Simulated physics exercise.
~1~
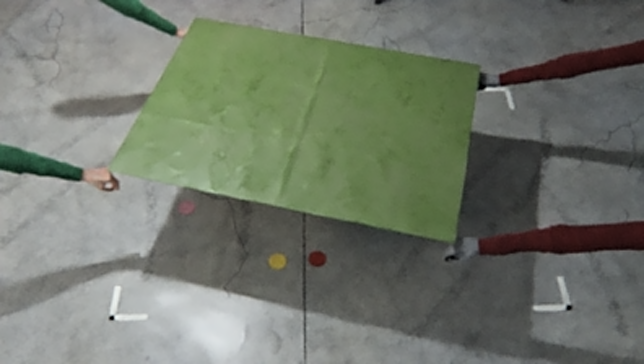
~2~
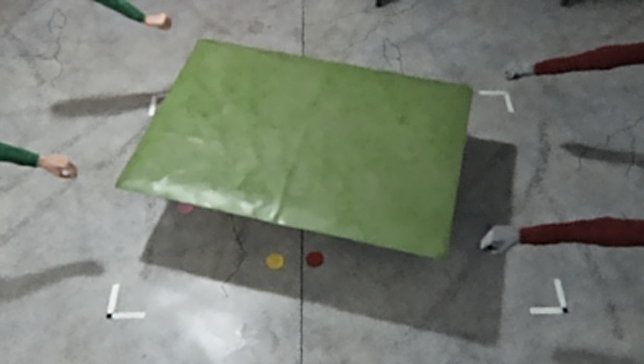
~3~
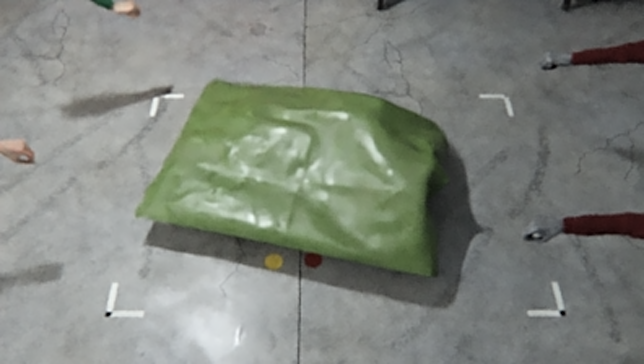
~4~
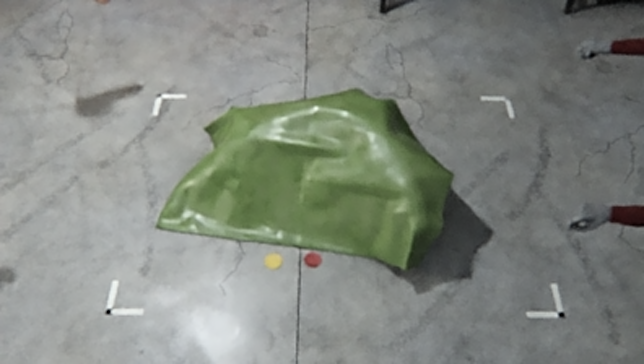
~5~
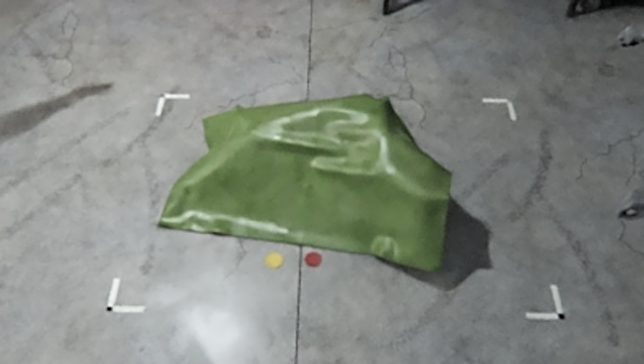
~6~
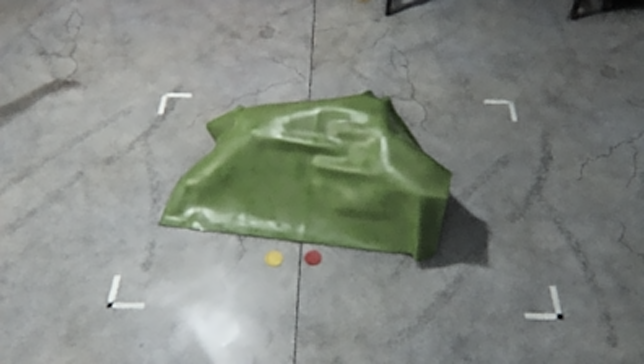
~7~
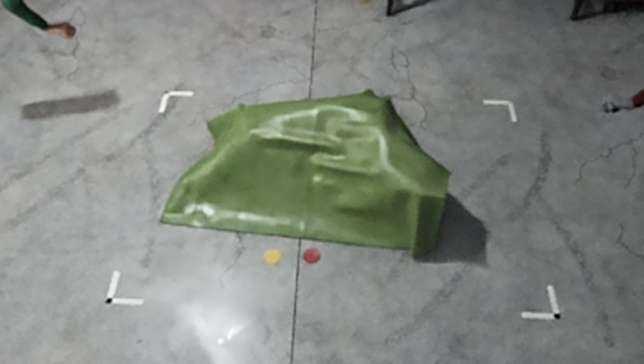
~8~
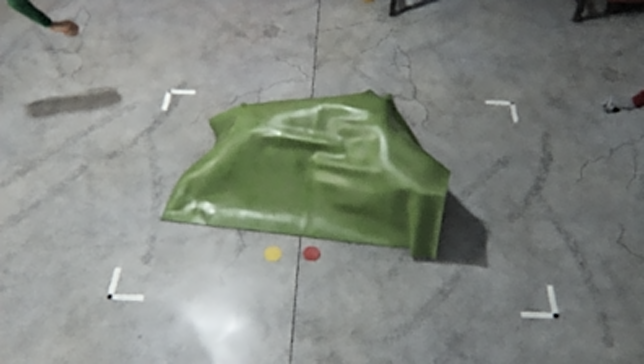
Green tarp released by two pairs of hands, dropping and crumpling over a pink disc, leaving yellow and red discs uncovered.
